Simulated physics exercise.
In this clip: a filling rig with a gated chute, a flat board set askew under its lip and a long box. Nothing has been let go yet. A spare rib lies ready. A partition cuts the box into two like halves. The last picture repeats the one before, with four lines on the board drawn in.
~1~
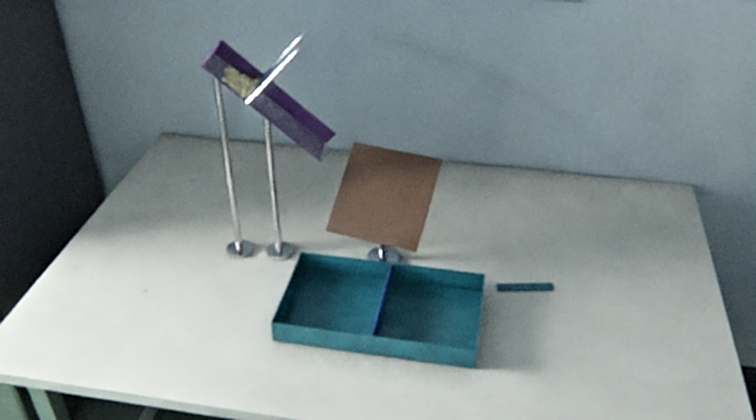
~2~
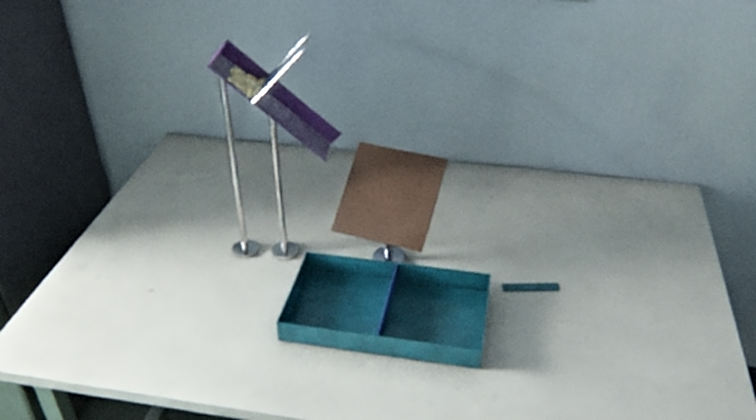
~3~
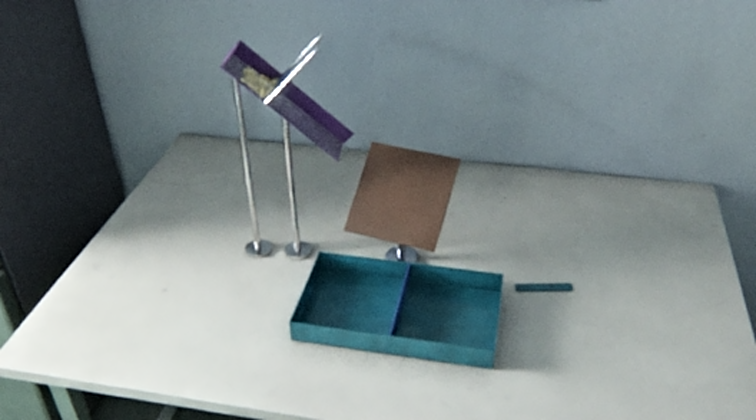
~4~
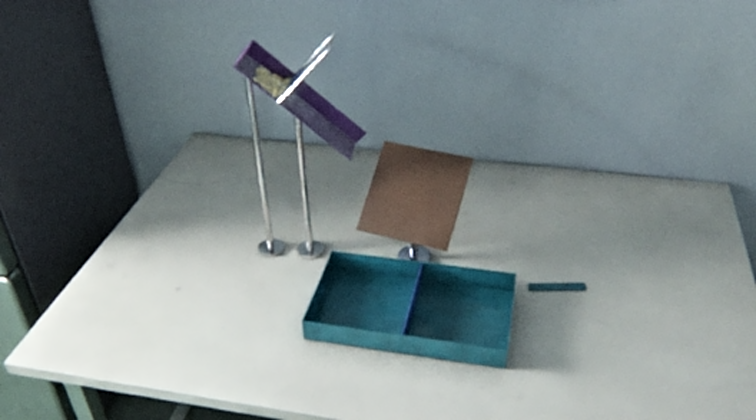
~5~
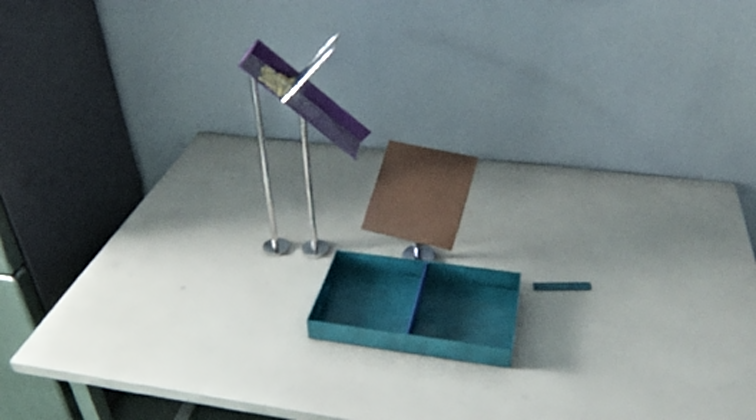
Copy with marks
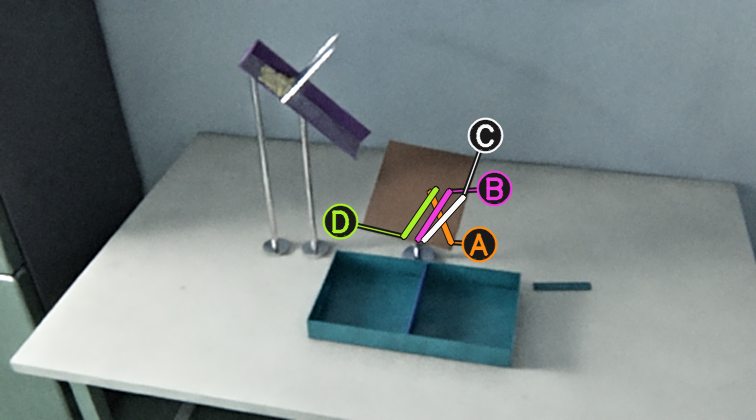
On a pale table against a blue-grey wall, a purple chute on thin stands holds a small yellowish load behind a white gate, beside a tilted brown board and a two-part teal box; everything shifts slightly rightward in view together.
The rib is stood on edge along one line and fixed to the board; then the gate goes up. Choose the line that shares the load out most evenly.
Take A.
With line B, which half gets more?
More lands on the left.
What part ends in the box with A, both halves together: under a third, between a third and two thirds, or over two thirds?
Line A gives over two thirds.
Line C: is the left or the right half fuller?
The left half.
On the marked copy, line A from (430, 192) to (451, 242); line B from (449, 191) to (418, 239); line C from (463, 197) to (424, 240); line D from (435, 189) to (403, 236).
With A, of what is caught, close to half in the left half, close to half in the right.
With B, of what is caught, all but a few in the left half, a small share in the right.
With C, of what is caught, all but a few in the left half, a small share in the right.
With D, of what is caught, all but a few in the left half, only a few in the right.
